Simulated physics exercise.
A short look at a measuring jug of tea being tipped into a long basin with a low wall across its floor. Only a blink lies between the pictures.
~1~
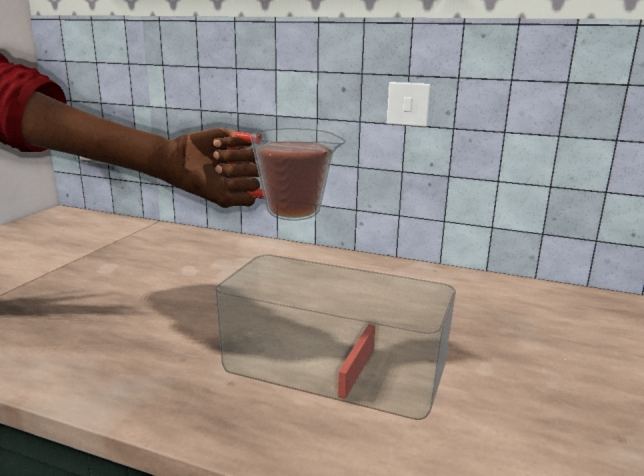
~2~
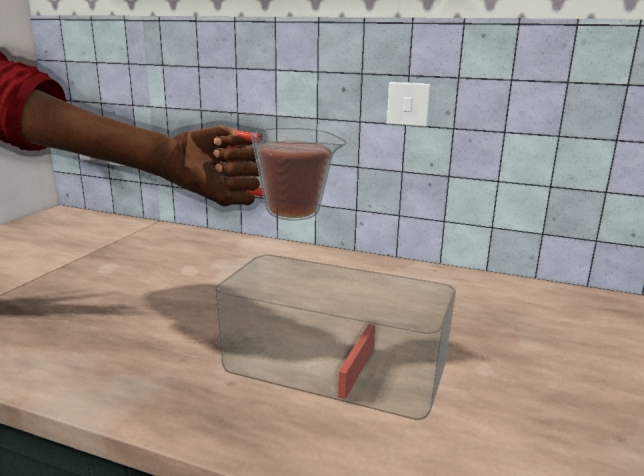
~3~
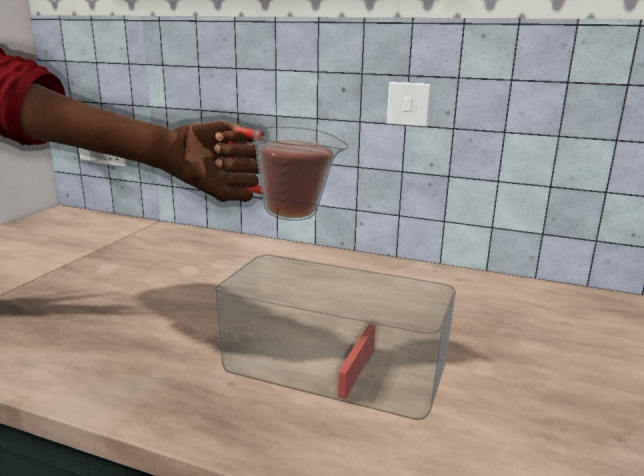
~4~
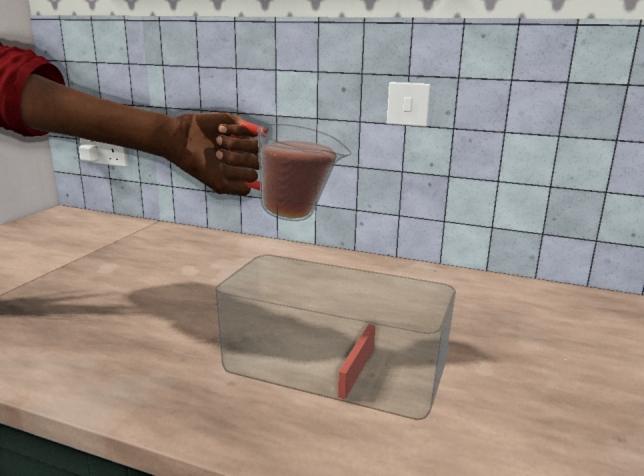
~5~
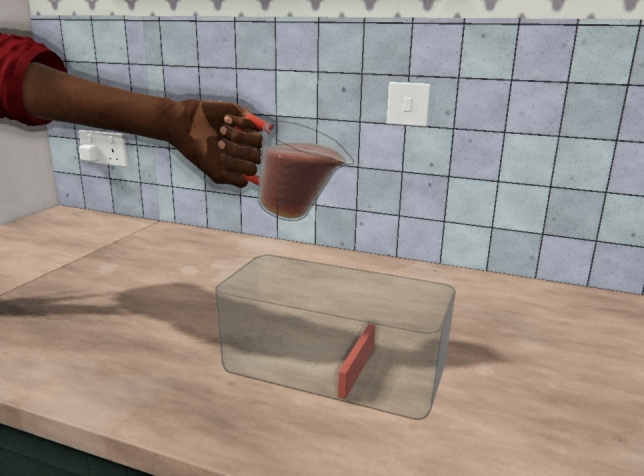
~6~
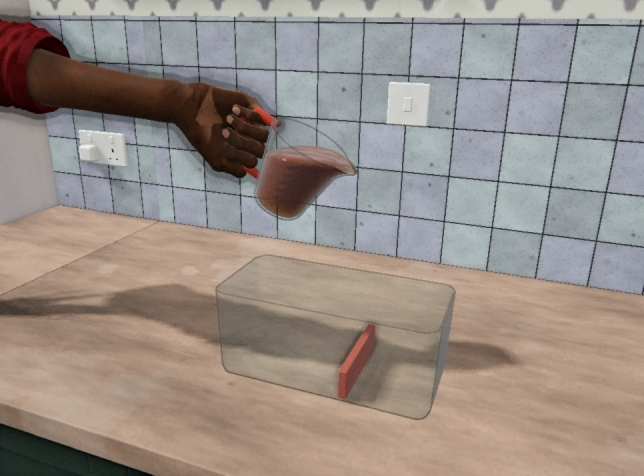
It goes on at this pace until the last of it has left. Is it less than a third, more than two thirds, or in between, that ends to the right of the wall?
The share right of the wall is above two thirds.
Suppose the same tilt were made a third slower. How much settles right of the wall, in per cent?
About 90 per cent.
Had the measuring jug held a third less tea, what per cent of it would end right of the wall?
Roughly 90 in a hundred.
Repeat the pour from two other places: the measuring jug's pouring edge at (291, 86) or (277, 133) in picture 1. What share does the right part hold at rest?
About 10 and 10 per cent.
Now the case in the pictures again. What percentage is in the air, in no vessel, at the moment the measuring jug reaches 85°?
Roughly 30 in a hundred.
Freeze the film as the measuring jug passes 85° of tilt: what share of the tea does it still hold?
Some 50 per cent.
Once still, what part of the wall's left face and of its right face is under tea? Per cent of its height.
Left: 0 %. Right: 70 %.
A moment on, the tilt is 85° and 50 per cent is still to pour, 0 is left of the wall and 22 right of it.
Next, the tilt is 101° and 8 per cent is still to pour, 5 is left of the wall and 73 right of it.
Then the tilt is 101° and 0 per cent is still to pour, 9 is left of the wall and 89 right of it.
Later the tilt is 101° and 0 per cent is still to pour, 9 is left of the wall and 89 right of it.
In the end 9 per cent lies left of the wall, 89 right of it and 1 outside.
